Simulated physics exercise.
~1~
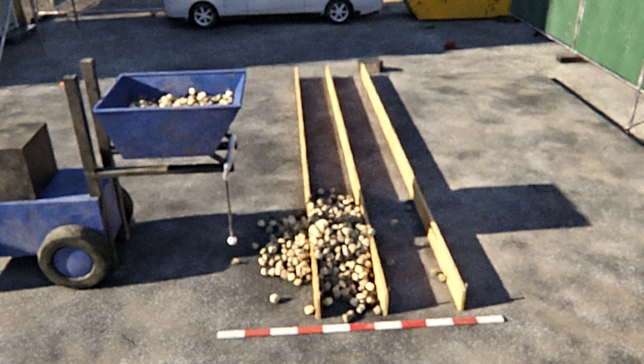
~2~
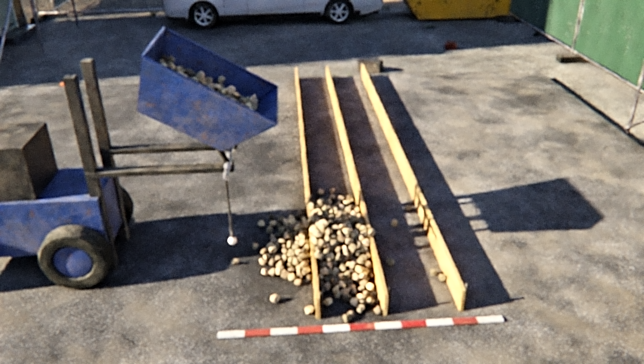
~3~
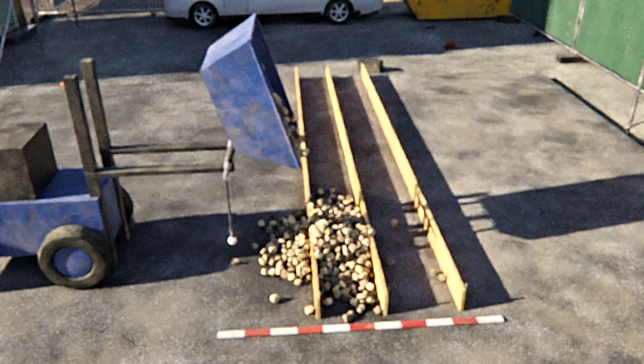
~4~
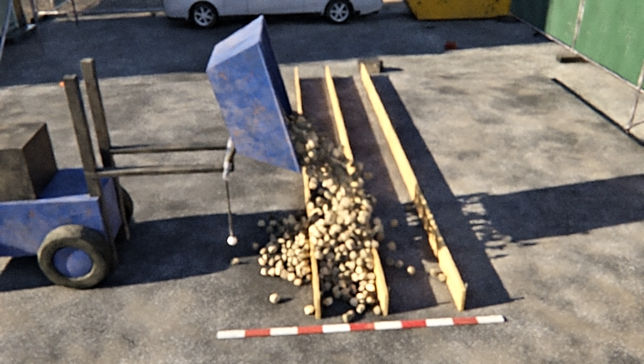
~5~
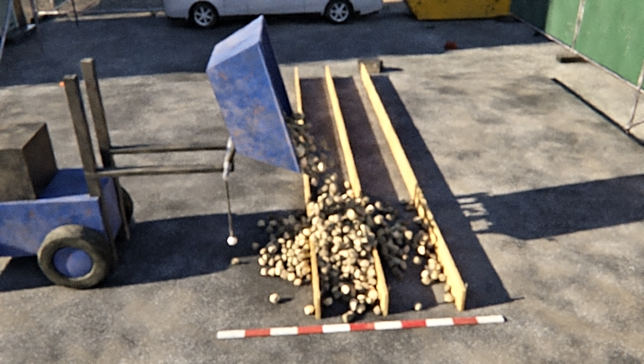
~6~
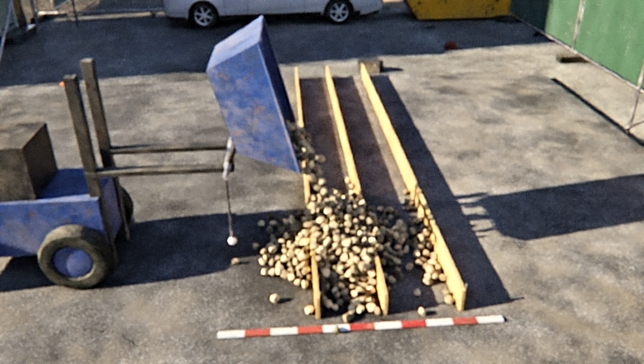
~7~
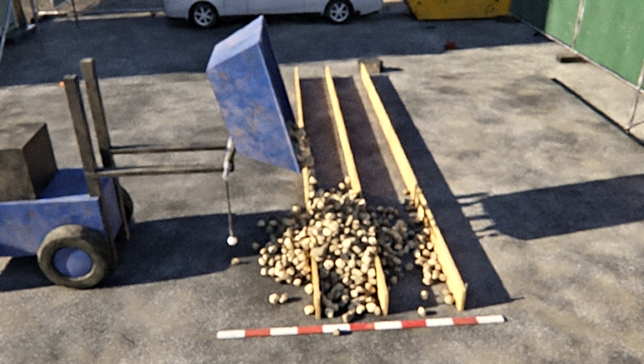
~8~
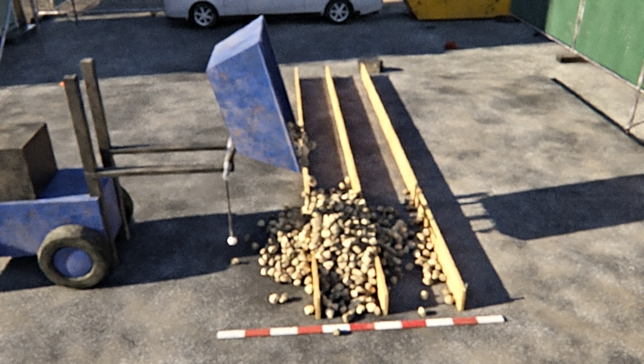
A blue fork truck stands at the left of a sunlit grey yard, seen from above, holding a blue skip of pale stones. Three long yellowish boards form two bays beside it, with stones already heaped around the near one, a red and white staff in front, and a pale car behind. The skip tilts steeply to the right, then holds still as stones pour from its lip. They swell the heap in the near bay, and some spill over the middle board into the far bay. At the end the pile straddles the boards, with some stones still at the skip's mouth.
